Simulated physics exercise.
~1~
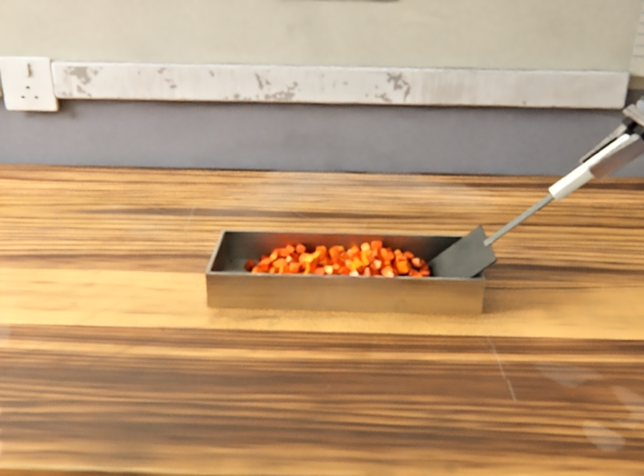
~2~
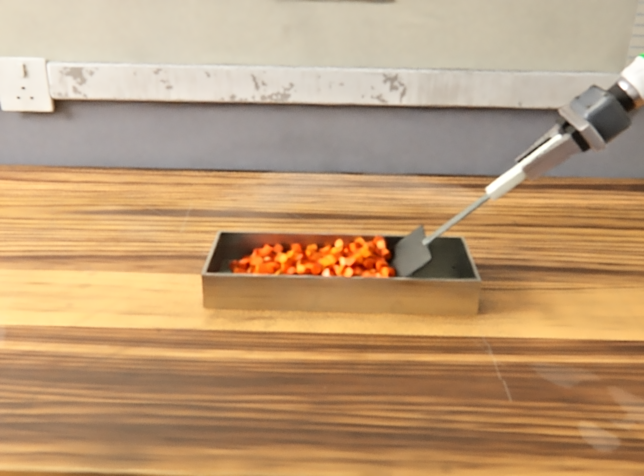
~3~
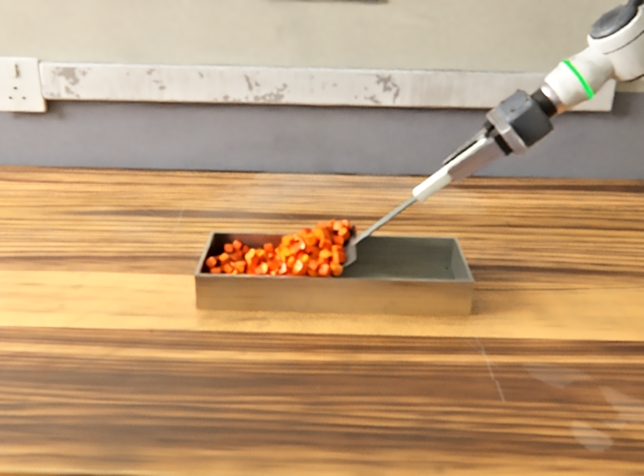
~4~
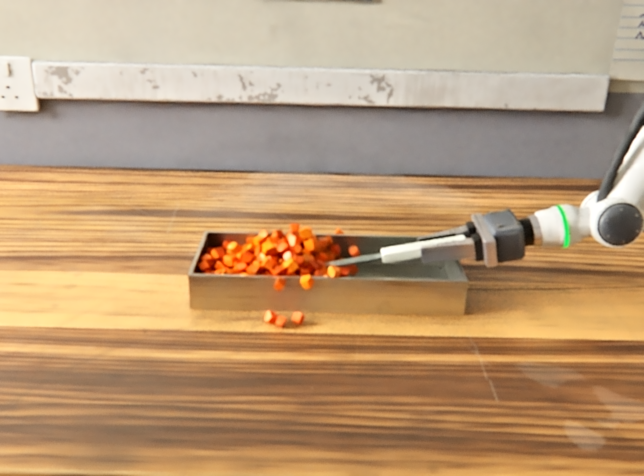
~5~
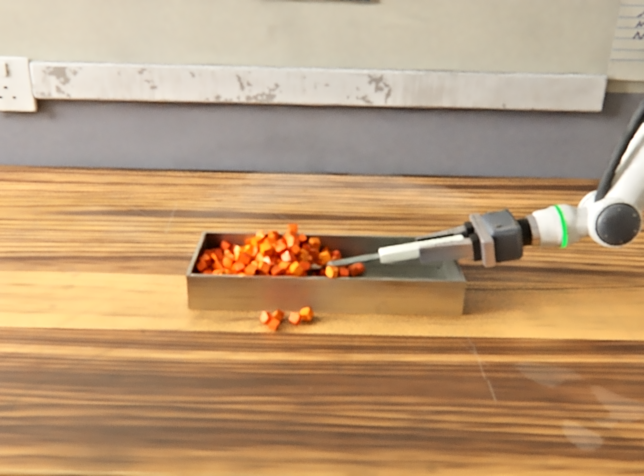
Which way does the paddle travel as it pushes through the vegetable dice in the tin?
The paddle moves to the left, pushing the dice toward the left end of the tin.
